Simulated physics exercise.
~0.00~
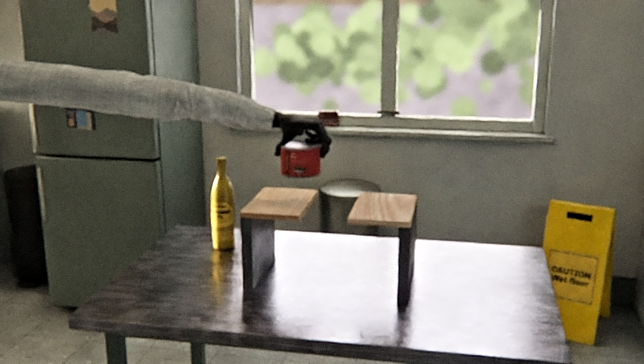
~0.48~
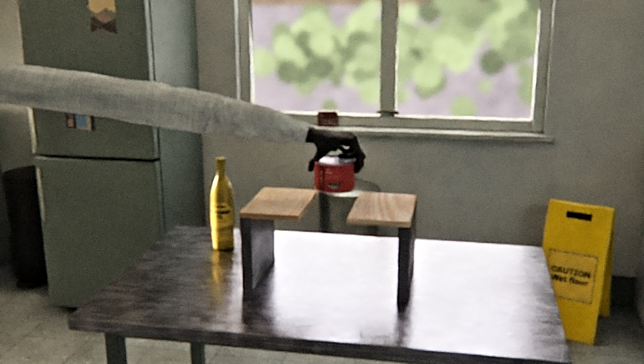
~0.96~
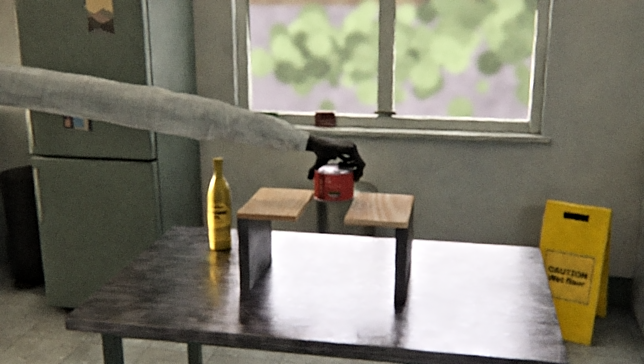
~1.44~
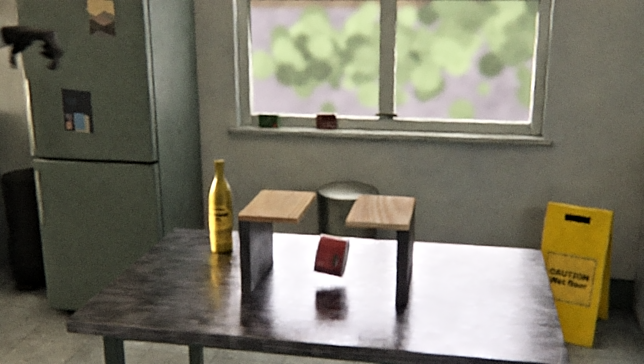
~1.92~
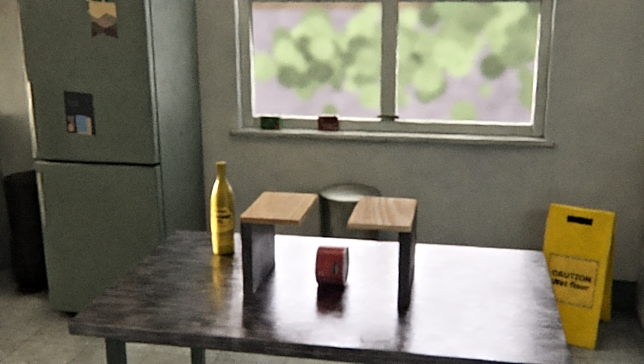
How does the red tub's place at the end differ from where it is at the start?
At the start the red tub is held up in the hand above the supports. At the end it lies on its side on the table between them, lower and slightly to the right.
